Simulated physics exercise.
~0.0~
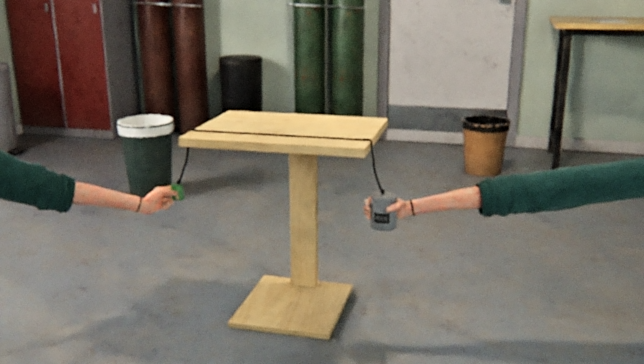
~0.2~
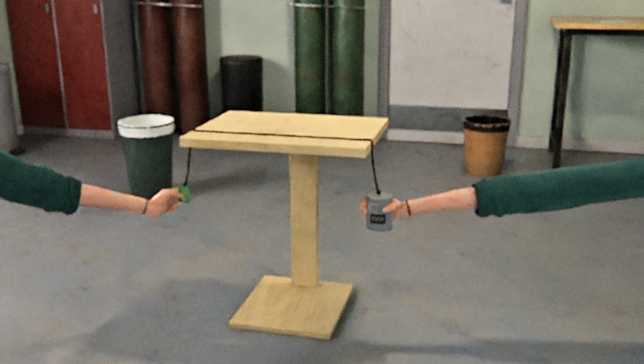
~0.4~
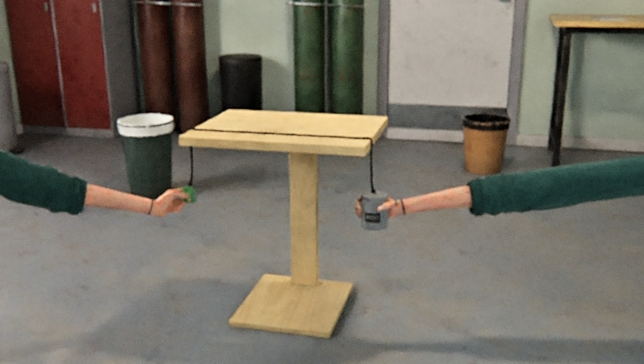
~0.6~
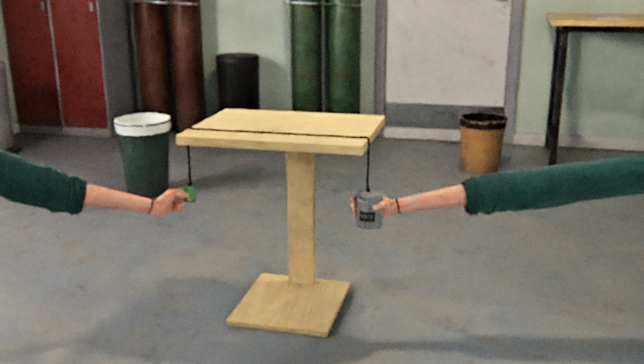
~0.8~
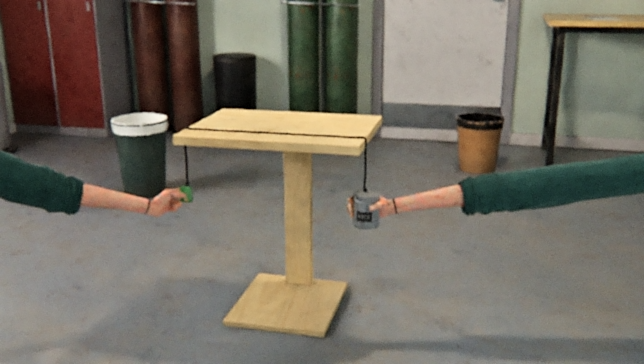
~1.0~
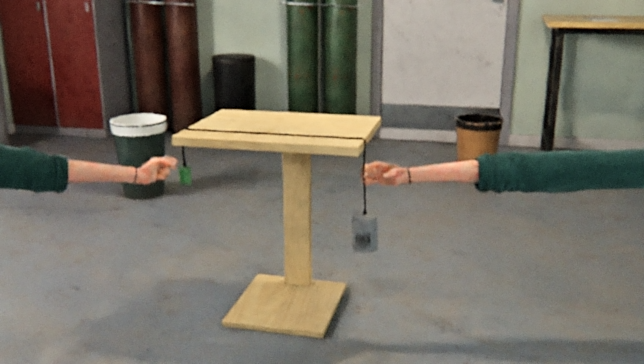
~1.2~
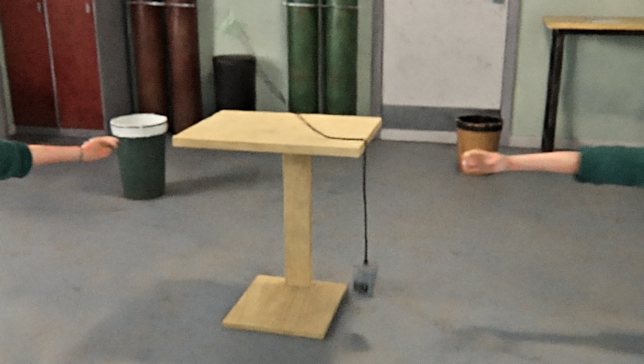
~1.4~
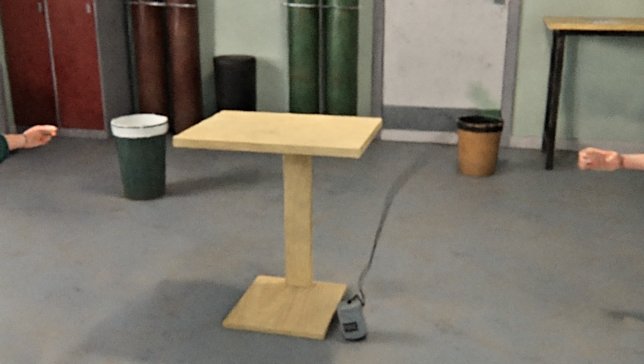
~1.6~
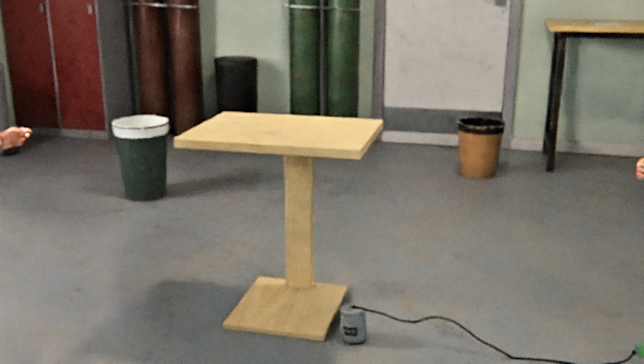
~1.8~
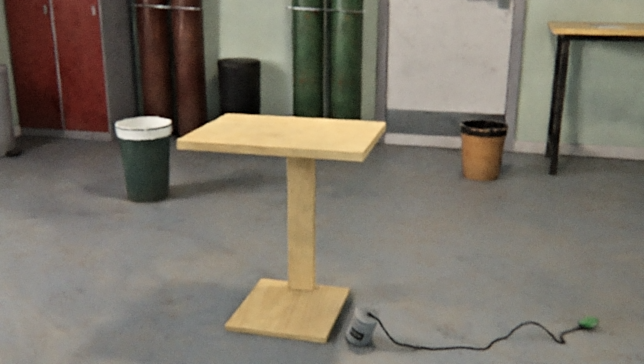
On a wooden stand, hands release a cord, and both tied objects end up on the floor.
